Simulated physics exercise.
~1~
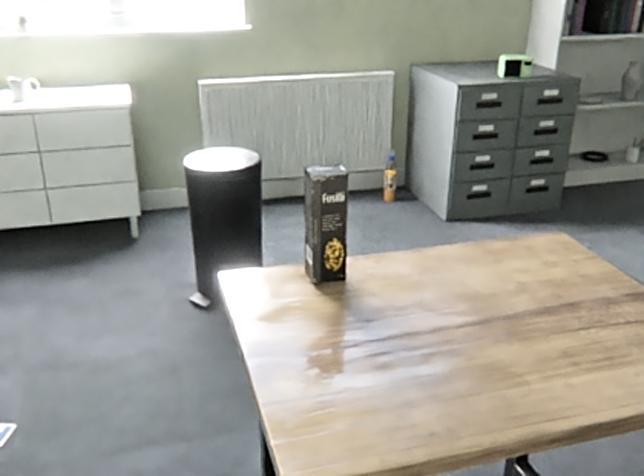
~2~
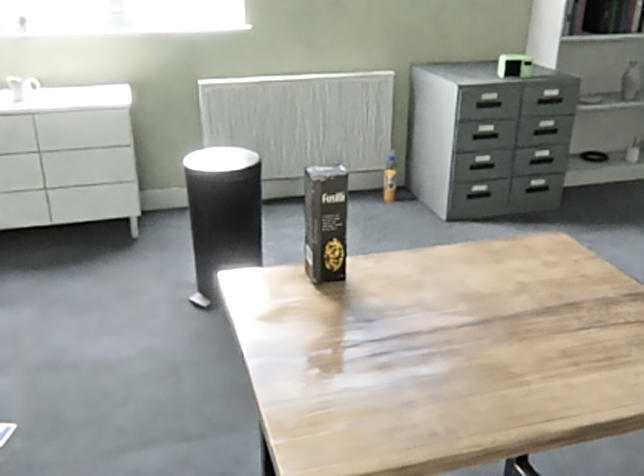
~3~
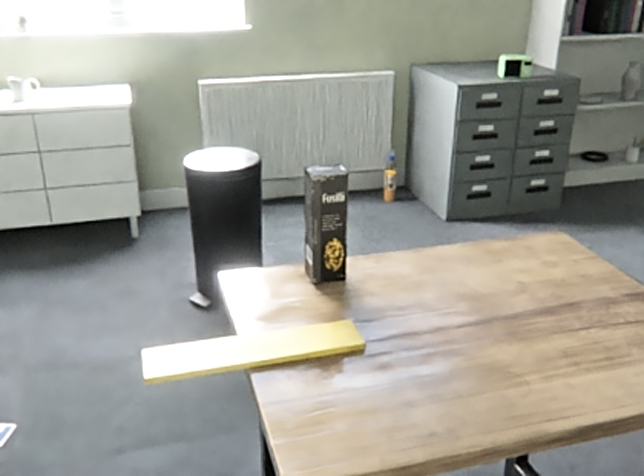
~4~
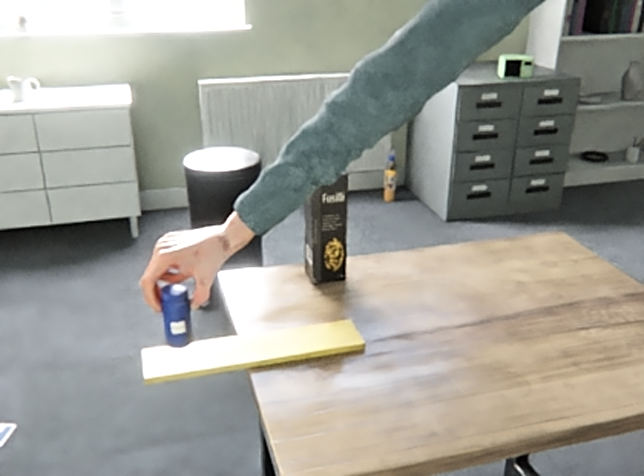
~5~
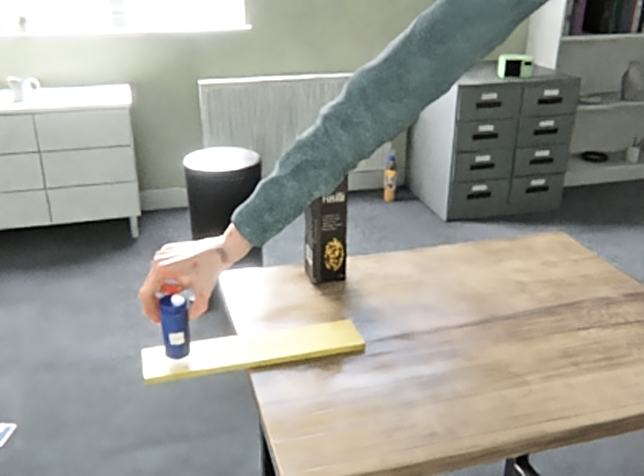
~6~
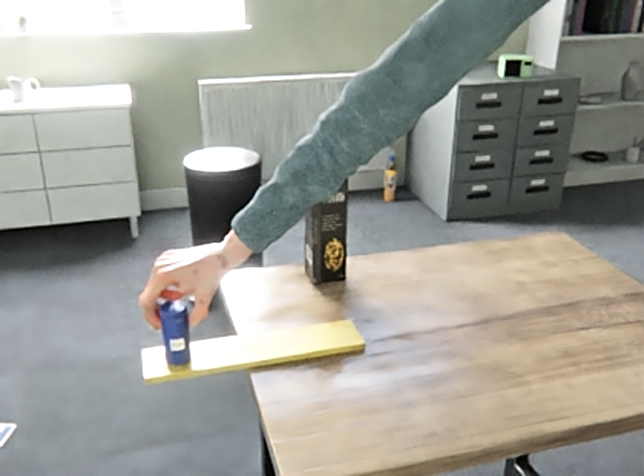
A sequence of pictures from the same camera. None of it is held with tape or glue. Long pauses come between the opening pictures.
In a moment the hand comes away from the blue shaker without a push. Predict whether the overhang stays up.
My prediction: It will fail.
Then, 0.40 s later than the last frame, blue shaker now down on the floor or falling; yellow board tilted by 60°.
Then, 0.60 s later than the last frame, yellow board now down on the floor or falling.
Then, 0.80 s later than the last frame, things are still on the move.
When it is over, down on the floor or falling, yellow board and blue shaker; black carton as before. The board tips off the edge.
